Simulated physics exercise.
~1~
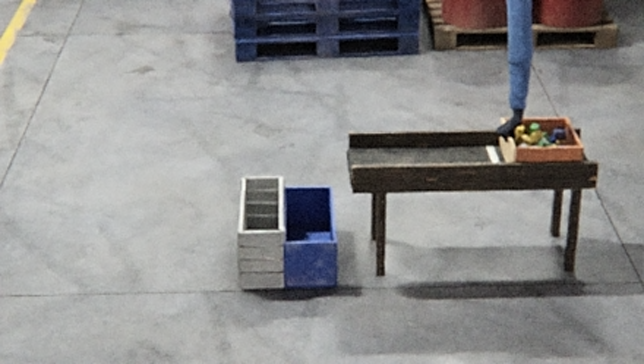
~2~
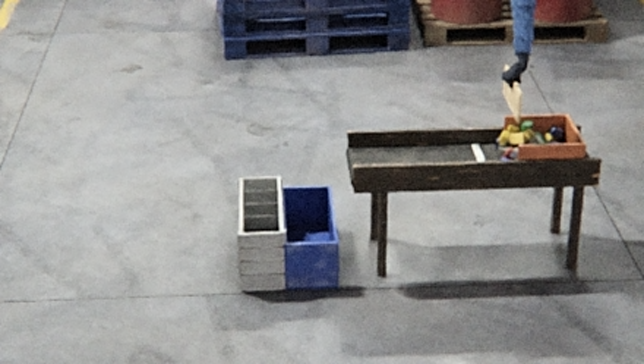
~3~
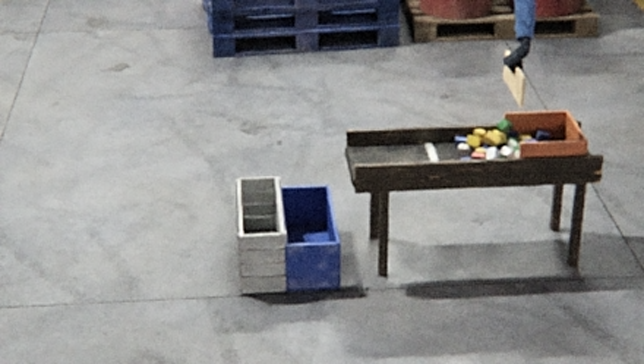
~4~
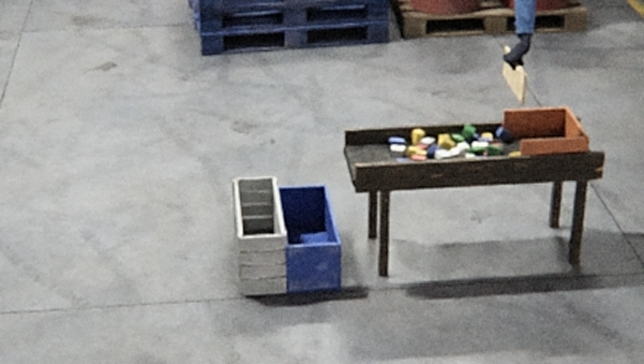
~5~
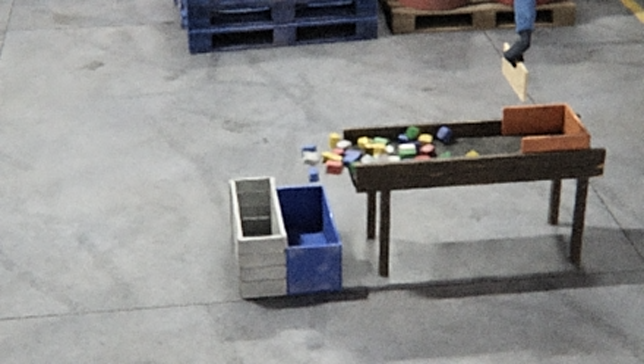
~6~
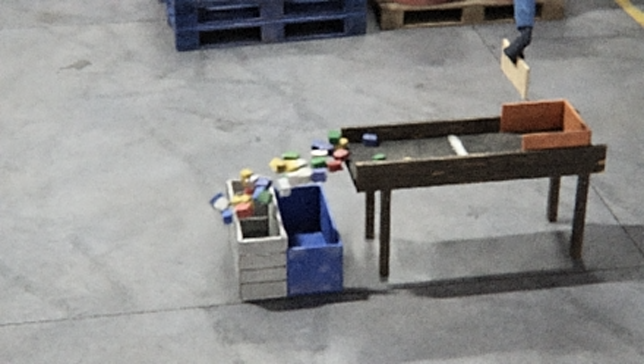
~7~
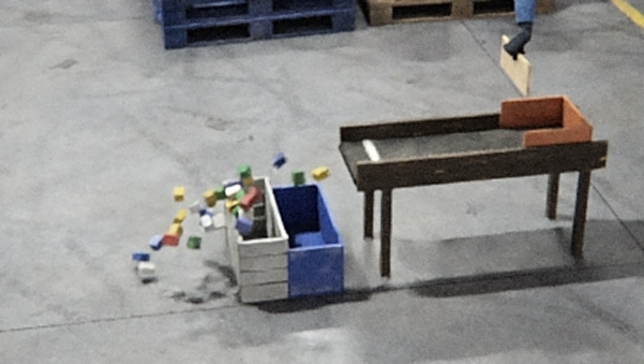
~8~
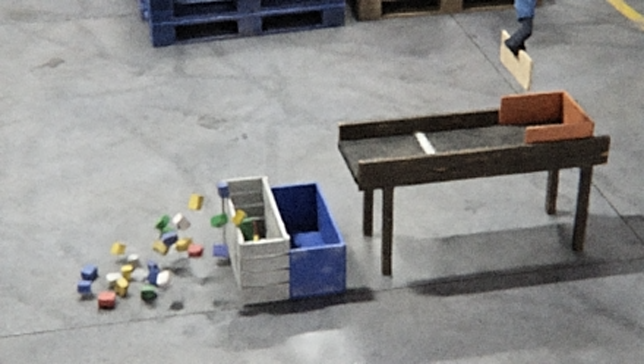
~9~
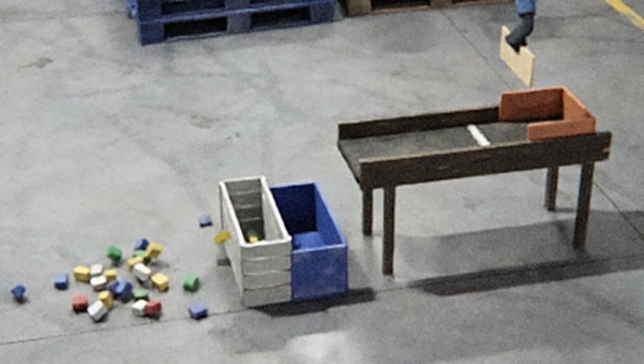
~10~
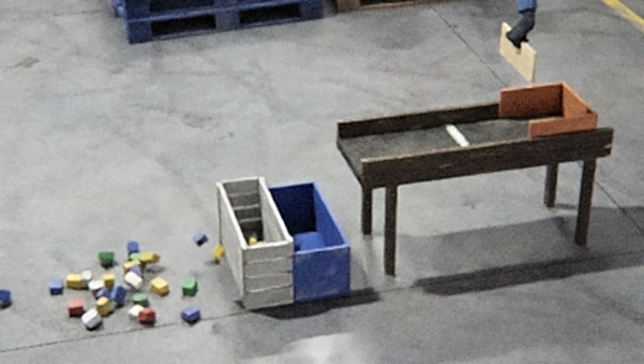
In this clip, a gloved hand lifts a gate from an orange pen on a dark, table-like conveyor, and colourful toy bricks ride left and fly off its end over a blue tub, a few landing in the white tote while most scatter on the floor beyond it.
